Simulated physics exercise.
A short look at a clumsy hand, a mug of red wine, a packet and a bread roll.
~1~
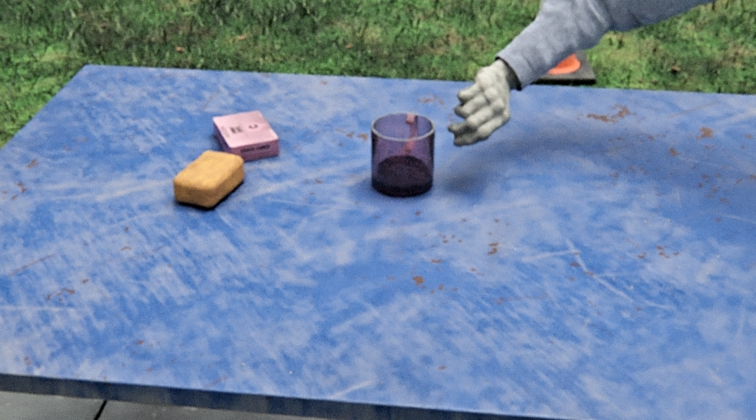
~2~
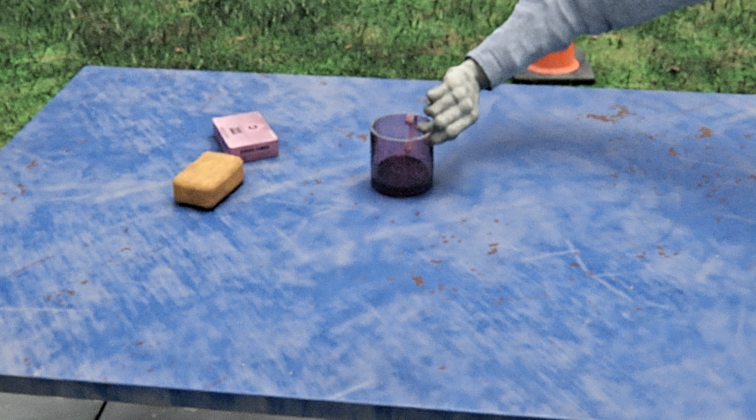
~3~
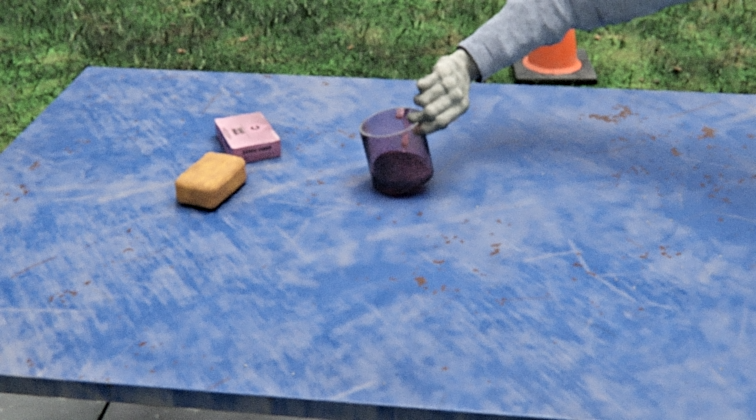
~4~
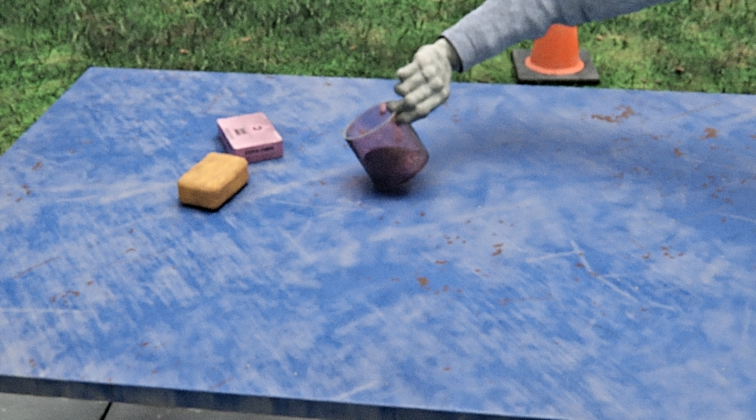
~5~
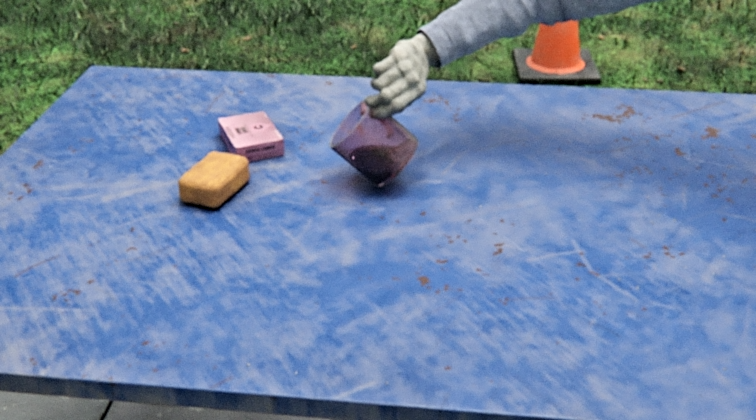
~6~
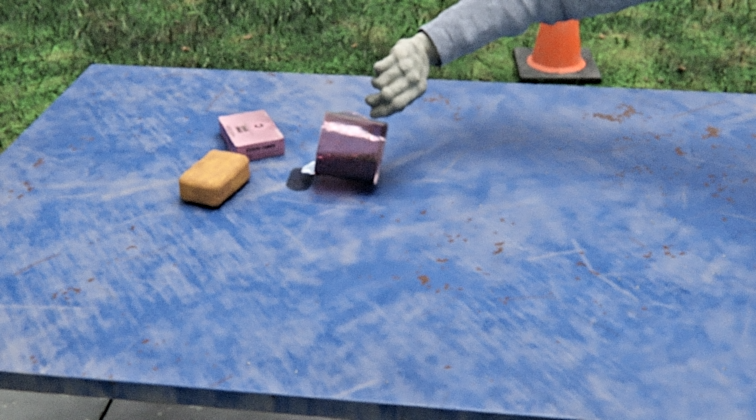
A pale hand pushing a purple see-through cup leftward until it tilts steeply, beside a pink packet on a worn blue table.
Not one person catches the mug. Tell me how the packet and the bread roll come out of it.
Outcome: The packet meets the spill, the bread roll meets the spill.
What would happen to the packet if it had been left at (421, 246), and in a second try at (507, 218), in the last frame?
Try one - it is not hit; try two - it is not hit.
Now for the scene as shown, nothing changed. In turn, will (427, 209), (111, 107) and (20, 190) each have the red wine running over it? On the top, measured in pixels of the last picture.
Spot one - never touched; spot two - never touched; spot three - never touched.
A moment on, the puddle covers about as much as a saucer; the packet is reached; the bread roll is reached.
Further on, the puddle covers about as much as a plate; the packet is reached; the bread roll is reached.
When it is over, the puddle covers about as much as a plate; the packet is reached; the bread roll is reached.
